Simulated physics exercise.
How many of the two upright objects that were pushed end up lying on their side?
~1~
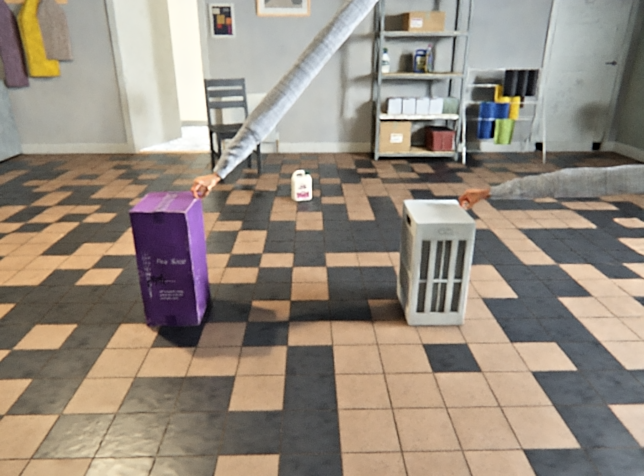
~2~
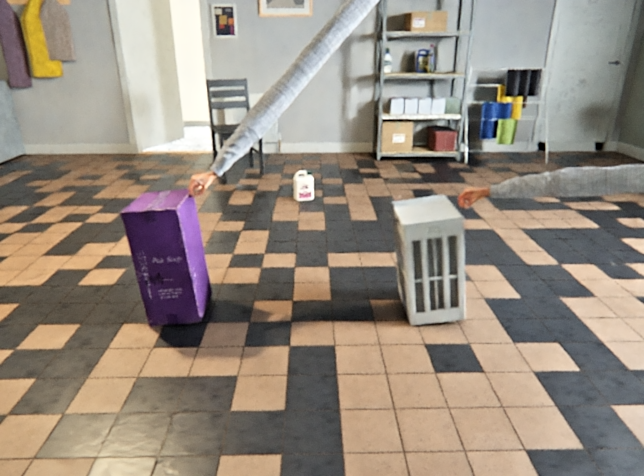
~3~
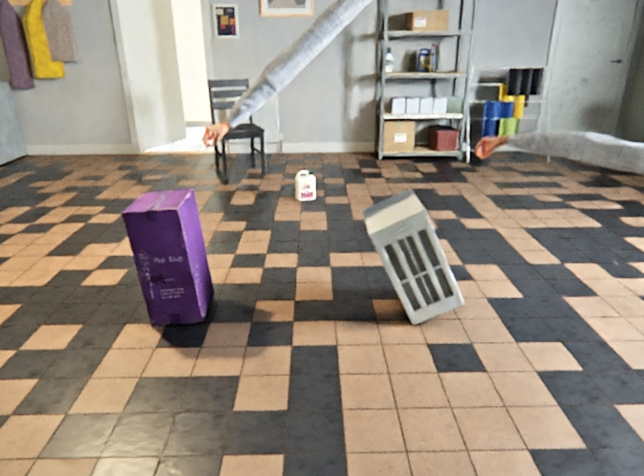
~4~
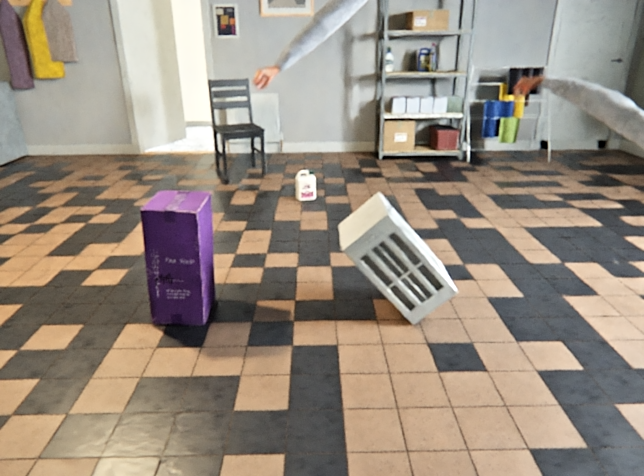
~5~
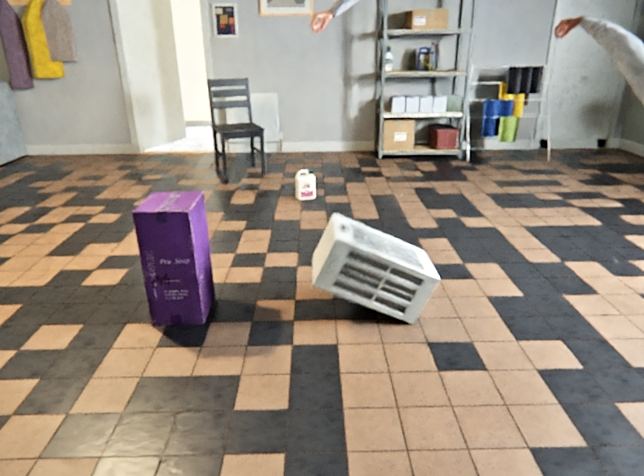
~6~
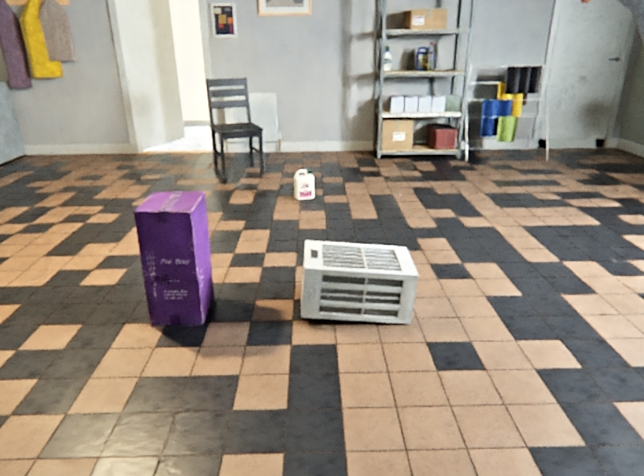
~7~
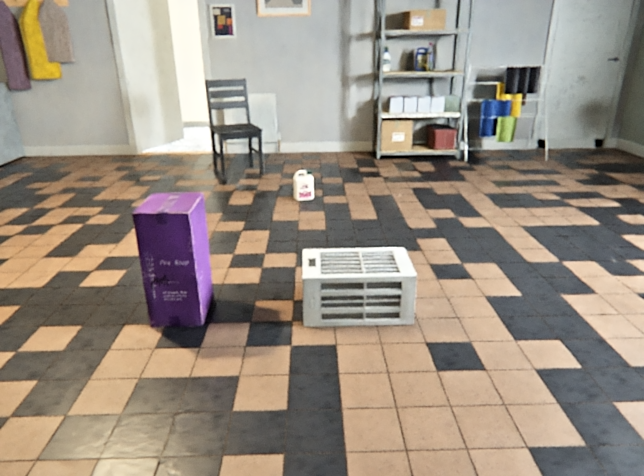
One of them does. The white crate ends up on its side, while the purple box is still standing.
A white slatted crate tipped over to the left and landed on its side after two outstretched arms pushed it and a tall purple box near their tops, while the purple box only leaned a little, rocked back and stayed standing.
